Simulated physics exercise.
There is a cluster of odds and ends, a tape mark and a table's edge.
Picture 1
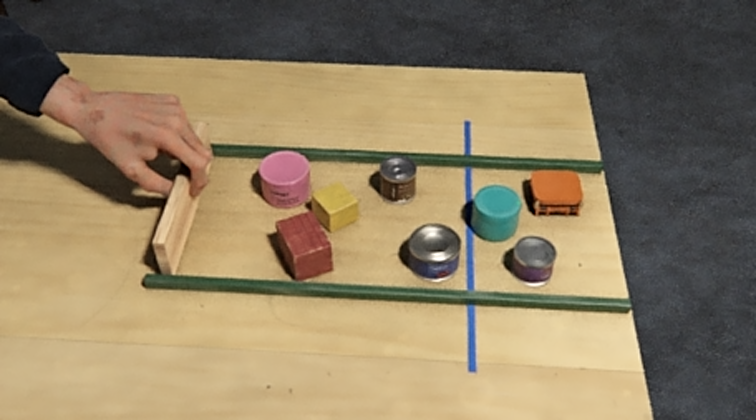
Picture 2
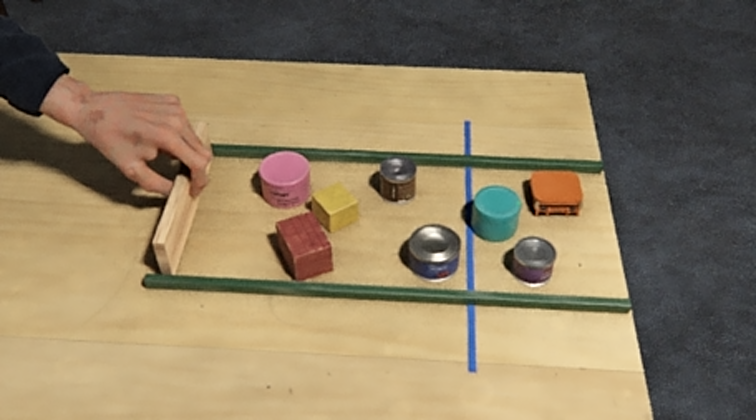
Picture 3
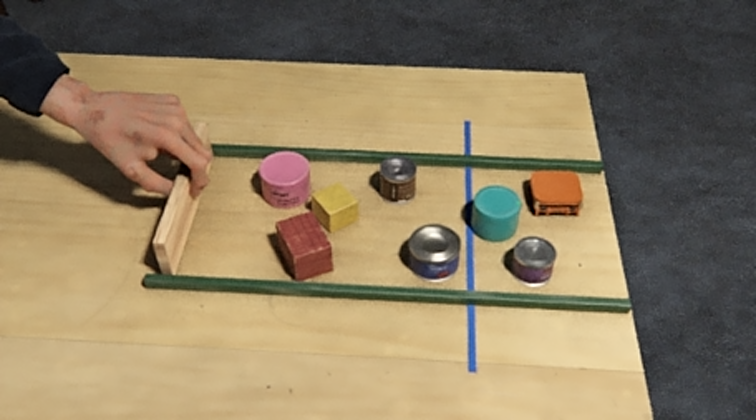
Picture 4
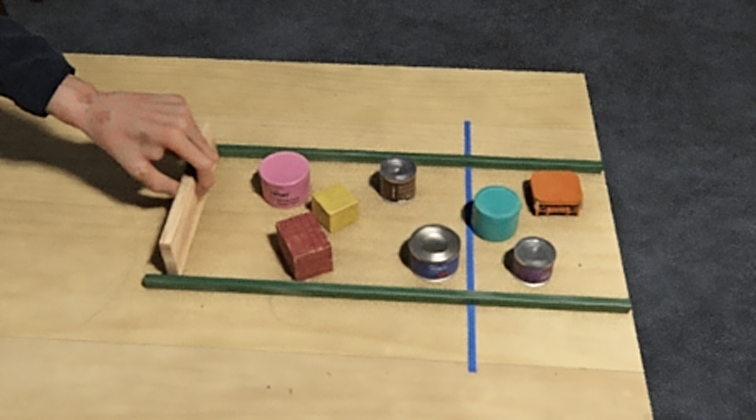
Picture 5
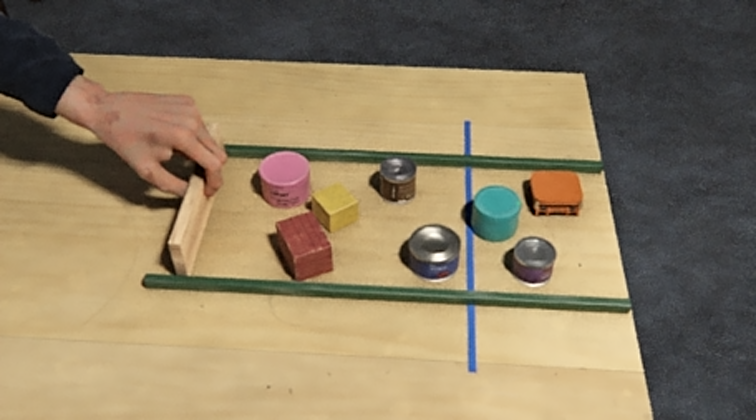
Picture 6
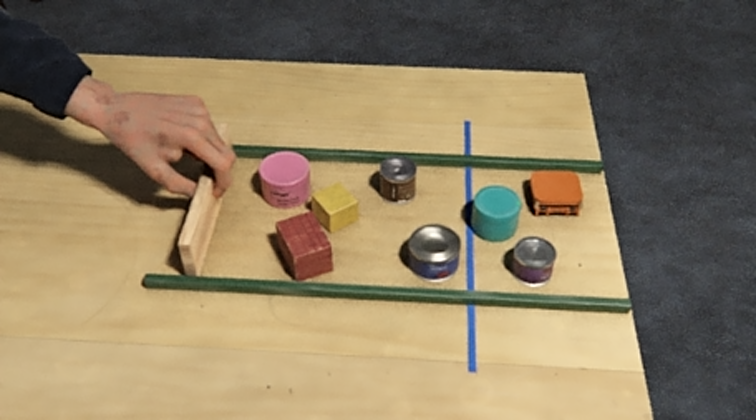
To begin with, a hand holds a wooden board upright between two green rails, left of a scattered group of tins, lids and blocks, with a blue tape line crossing the table. The hand then slides the board slowly a short way right, while the objects, still untouched, stay in place.
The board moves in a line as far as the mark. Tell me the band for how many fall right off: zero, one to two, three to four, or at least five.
Band: Zero.
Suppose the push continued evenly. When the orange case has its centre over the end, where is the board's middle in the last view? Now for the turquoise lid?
Roughly (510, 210); for the second one, roughly (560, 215).
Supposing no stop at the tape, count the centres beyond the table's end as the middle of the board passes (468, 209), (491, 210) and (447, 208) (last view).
Result per place: 0; 0; 0.
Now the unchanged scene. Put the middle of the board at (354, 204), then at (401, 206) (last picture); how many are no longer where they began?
At that stage 4; at the next, 5.
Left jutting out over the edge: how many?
The count is 0.
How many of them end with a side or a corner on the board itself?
Looks like 3 of them, all told.
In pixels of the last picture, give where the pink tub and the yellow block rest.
About (494, 188), and the other about (487, 225).
Early on, none off yet; orange case at rest near (555, 194); purple pot at rest near (533, 262); turquoise lid at rest near (496, 214).
Finally, the number that fall off is zero.
